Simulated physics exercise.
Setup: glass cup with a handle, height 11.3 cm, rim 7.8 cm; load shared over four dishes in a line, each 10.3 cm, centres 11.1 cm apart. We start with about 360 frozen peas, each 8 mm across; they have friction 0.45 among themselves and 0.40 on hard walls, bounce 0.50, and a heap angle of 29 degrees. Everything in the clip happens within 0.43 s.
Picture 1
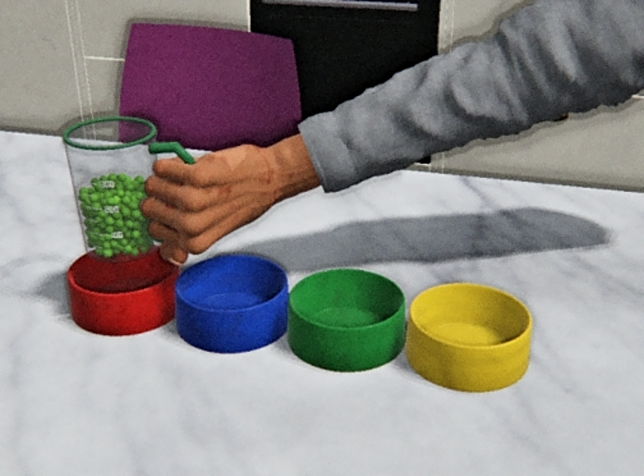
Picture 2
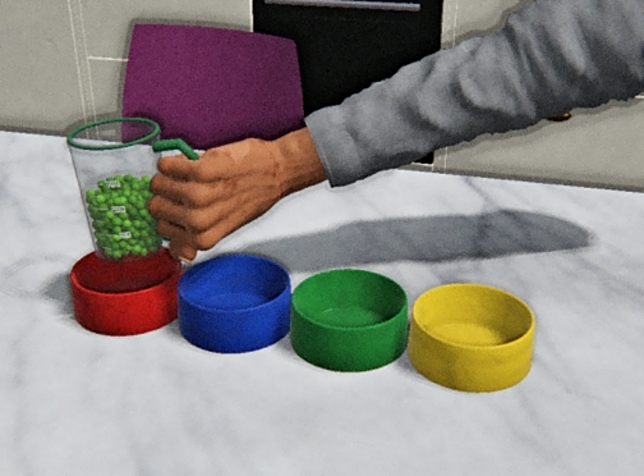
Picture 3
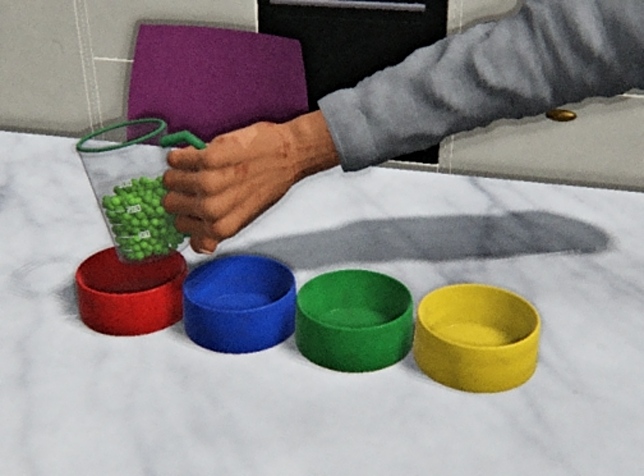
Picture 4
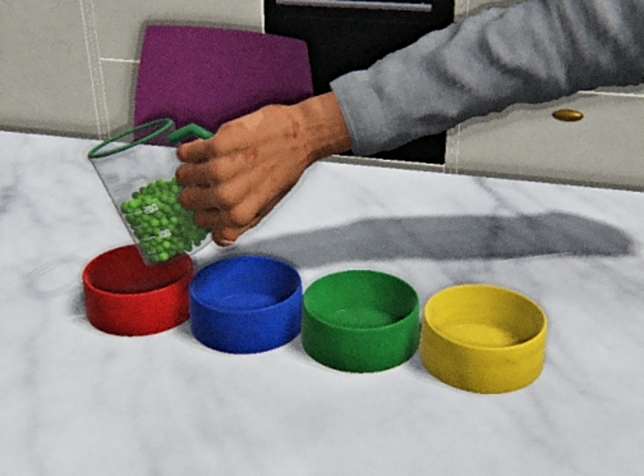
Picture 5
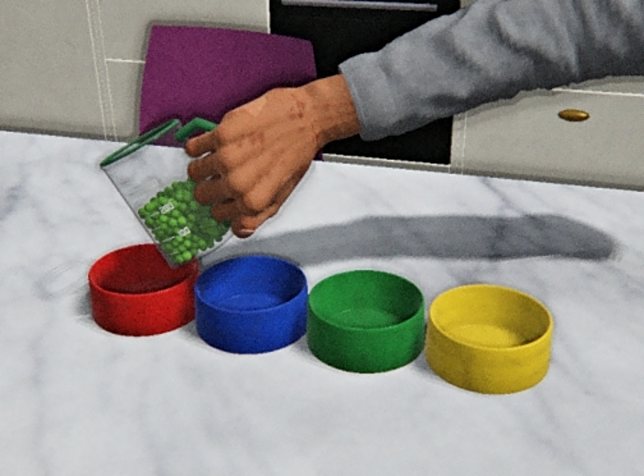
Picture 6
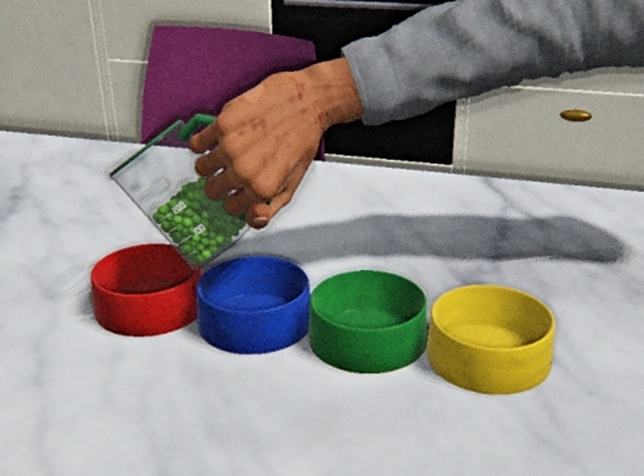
A hand in a grey sleeve reaches in from the right and holds a clear cup of green peas by its green handle over a marbled white counter, seen from slightly above. Red, blue, green and yellow dishes stand in a row from left to right, with a purple board behind. The hand tilts the cup leftward while moving slightly right, as the view shifts slightly left.
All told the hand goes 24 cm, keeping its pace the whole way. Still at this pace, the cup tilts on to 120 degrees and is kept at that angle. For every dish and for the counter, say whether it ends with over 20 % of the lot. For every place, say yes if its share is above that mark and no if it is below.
Red: No, blue: Yes, green: No, yellow: No, counter: No.
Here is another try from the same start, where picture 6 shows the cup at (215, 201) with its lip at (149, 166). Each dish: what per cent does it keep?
Kept per dish: Red = 0, blue = 10, green = 80, yellow = 0.
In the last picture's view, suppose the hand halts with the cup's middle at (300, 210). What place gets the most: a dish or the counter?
Result: Largest portion at blue.
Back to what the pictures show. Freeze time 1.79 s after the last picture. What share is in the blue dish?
I'd say around 100 per cent.
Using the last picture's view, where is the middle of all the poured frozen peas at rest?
When it all comes to rest, the middle is near (253, 302).
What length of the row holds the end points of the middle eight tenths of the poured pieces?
Roughly 6 cm of the row.
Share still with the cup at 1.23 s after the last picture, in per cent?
Roughly 0 in a hundred.
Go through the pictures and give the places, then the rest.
The first picture shows cup at (117, 191), tilt 0 degrees, lip at (71, 129), moved 0.0 cm; middle of the pieces at (125, 215); red dish at (124, 268); blue dish at (232, 282); green dish at (347, 298); yellow dish at (470, 314).
The second picture shows cup at (124, 191), tilt 3 degrees, lip at (75, 132), moved 0.4 cm; middle of the pieces at (132, 216).
The third picture shows cup at (139, 193), tilt 11 degrees, lip at (84, 140), moved 1.4 cm; middle of the pieces at (151, 216).
The fourth picture shows cup at (156, 194), tilt 20 degrees, lip at (96, 149), moved 2.5 cm; middle of the pieces at (171, 217).
The fifth picture shows cup at (172, 196), tilt 29 degrees, lip at (108, 159), moved 3.5 cm; middle of the pieces at (189, 216).
The sixth picture shows cup at (185, 197), tilt 37 degrees, lip at (118, 169), moved 4.6 cm; middle of the pieces at (205, 215); red dish at (146, 269); blue dish at (253, 283); green dish at (368, 299); yellow dish at (492, 316).
Then, 0.74 s after the last picture, tilt 112 degrees; cup holds 95 %, blue 5 %.
Then, 1.23 s after the last picture, tilt 120 degrees; cup holds 0 %, blue 100 %.
Then, 1.79 s after the last picture, tilt 120 degrees; cup holds 0 %, blue 100 %.
In the end, red 0 %, blue 100 %, green 0 %, yellow 0 %, counter 0 %.
